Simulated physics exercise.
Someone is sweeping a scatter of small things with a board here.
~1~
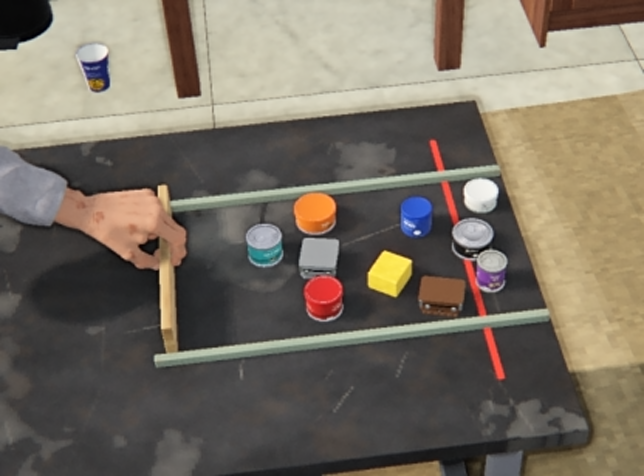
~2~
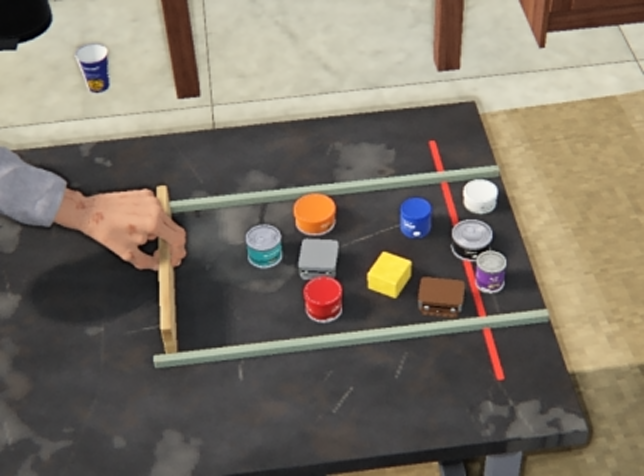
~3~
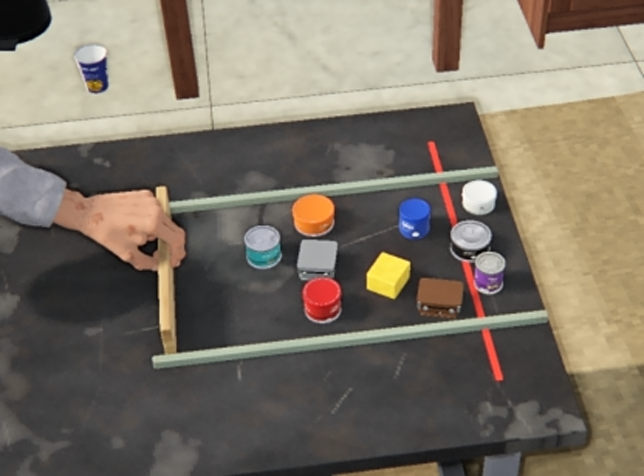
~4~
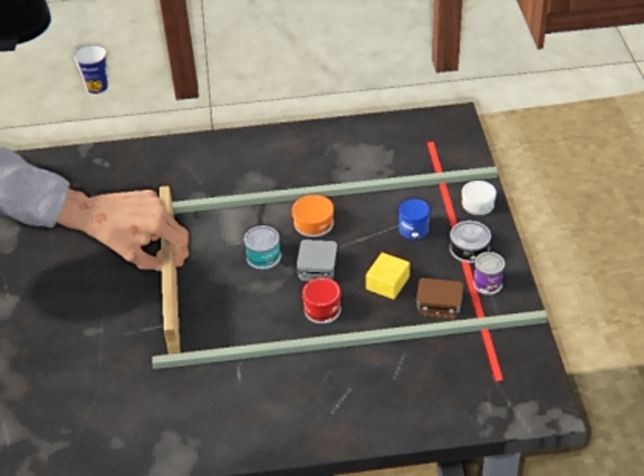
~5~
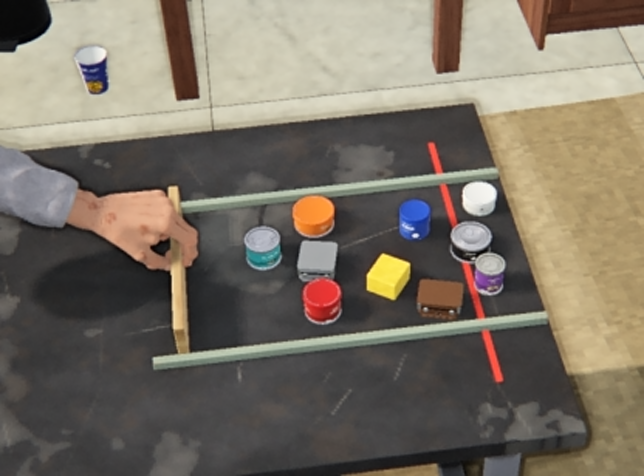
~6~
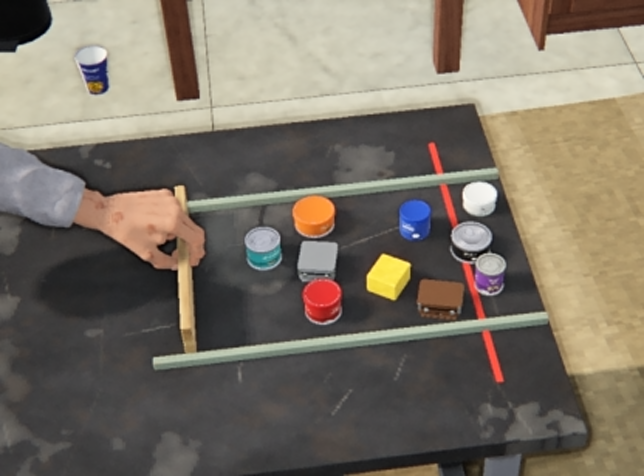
A hand in a grey sleeve holds an upright wooden board at the left of a dark, scuffed table, seen from above in a tiled room. Between two pale green rails sit turquoise, orange, red, blue, black, purple and white tins with grey, yellow and brown blocks, a red tape crossing at right. The board stays still, then slides slightly right, touching nothing.
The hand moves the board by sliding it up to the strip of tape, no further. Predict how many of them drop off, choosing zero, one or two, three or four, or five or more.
One or two drop off.
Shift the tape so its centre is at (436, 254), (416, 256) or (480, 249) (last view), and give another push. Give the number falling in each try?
The counts: 0, 0 and 5.
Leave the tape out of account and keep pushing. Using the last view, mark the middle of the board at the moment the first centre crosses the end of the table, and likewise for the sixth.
Roughly (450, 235) and then roughly (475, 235).
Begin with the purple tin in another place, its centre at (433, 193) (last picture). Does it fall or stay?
From that start the object is safe.
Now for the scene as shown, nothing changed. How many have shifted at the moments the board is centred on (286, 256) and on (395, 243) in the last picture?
Well, it's 2 at the first one and 7 at the second.
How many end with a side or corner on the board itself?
The number is 4.
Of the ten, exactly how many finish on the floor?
The number that fall is 1.
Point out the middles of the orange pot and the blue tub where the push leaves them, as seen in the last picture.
Result: One at about (469, 196), the other at about (499, 207).
Soon after, none off yet; white tin at rest near (480, 199); purple tin at rest near (490, 275); black tin at rest near (471, 243).
In the end, the number that fall off is one or two; gone, purple tin.
